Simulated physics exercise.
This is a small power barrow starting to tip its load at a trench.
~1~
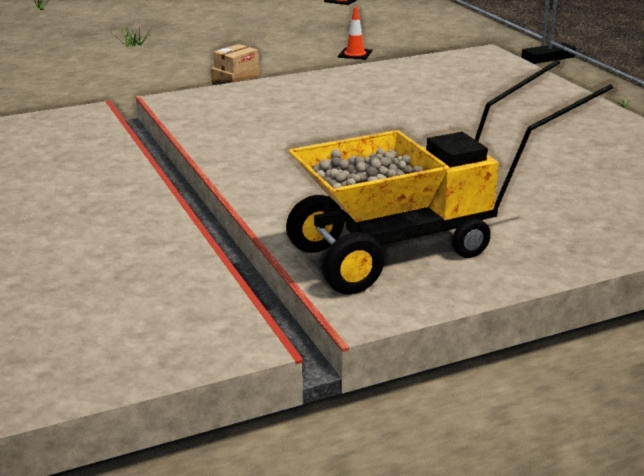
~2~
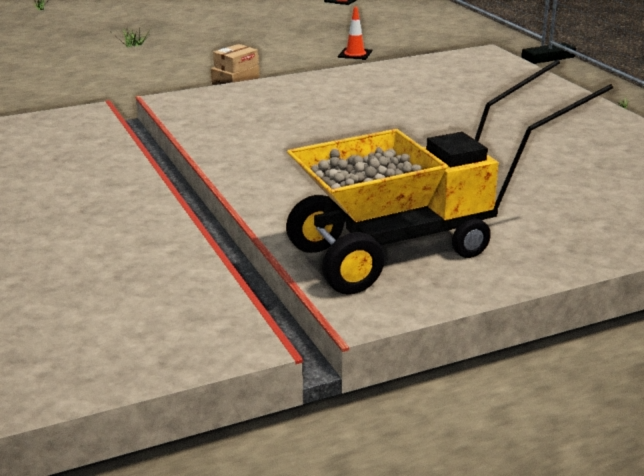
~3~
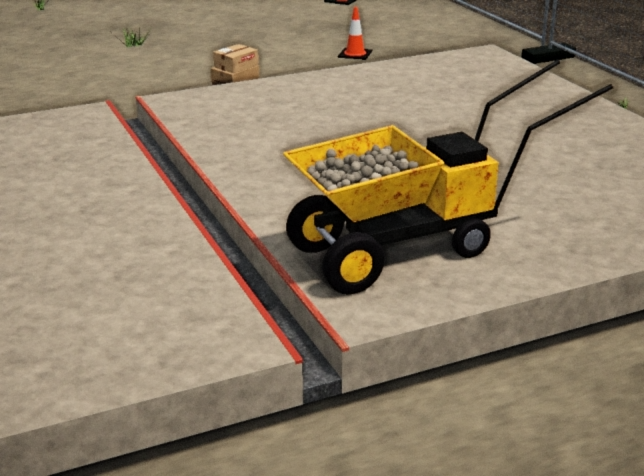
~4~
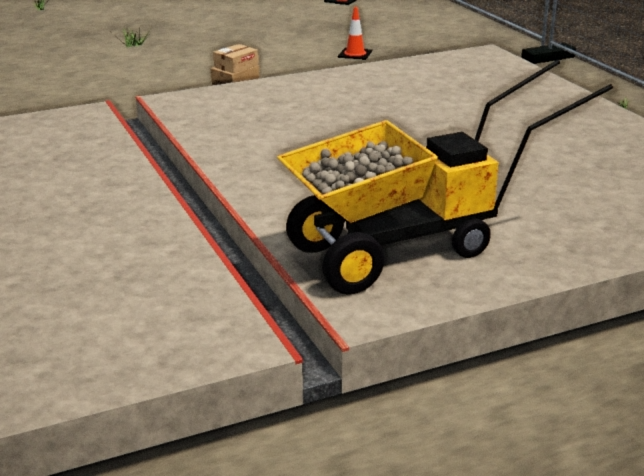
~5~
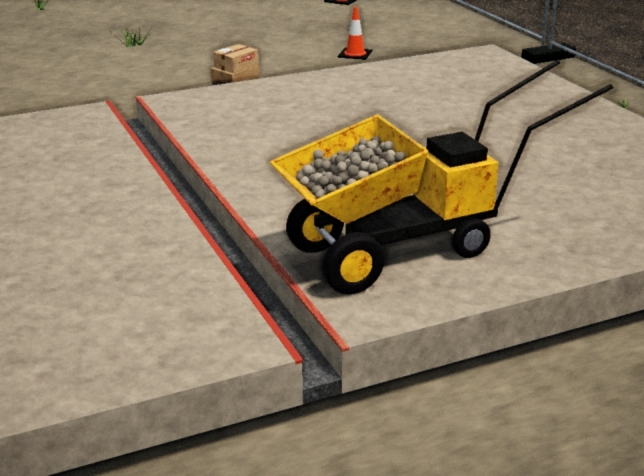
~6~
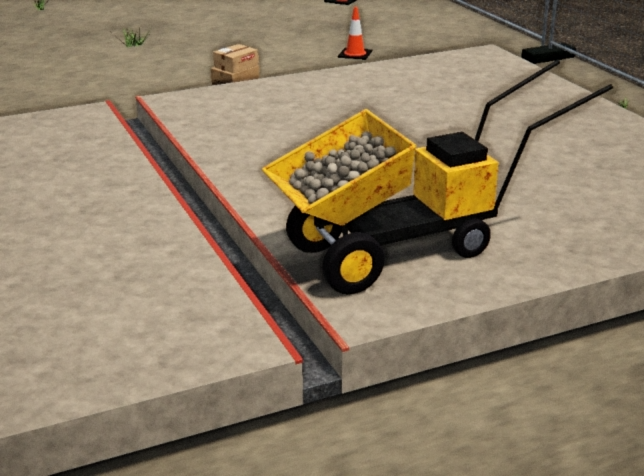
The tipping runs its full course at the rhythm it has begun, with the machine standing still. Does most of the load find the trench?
In the trench: Under half.
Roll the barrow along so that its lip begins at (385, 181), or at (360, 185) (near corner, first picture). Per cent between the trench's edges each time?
Near 90 % and 70 %.
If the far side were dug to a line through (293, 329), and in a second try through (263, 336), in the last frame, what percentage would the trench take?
Roughly 0 per cent, and 40 per cent.
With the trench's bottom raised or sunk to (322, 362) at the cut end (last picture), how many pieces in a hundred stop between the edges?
Some 10 per cent.
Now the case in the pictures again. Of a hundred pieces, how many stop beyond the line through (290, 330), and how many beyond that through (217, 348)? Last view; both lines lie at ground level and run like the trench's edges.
About 90 and 20 per cent.
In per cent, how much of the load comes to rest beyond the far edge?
Some 85 per cent.
Soon, skip tipped steeply; all in the skip.
A while on, skip tipped right over; about two thirds in the skip; about a quarter beyond it; a stray few falling.
Towards the end, skip tipped right over; a small part in the skip; a stray few in or heaped over the trench; most beyond it.
Finally, skip tipped right over; a stray few in the skip; a small part in or heaped over the trench; most beyond it.
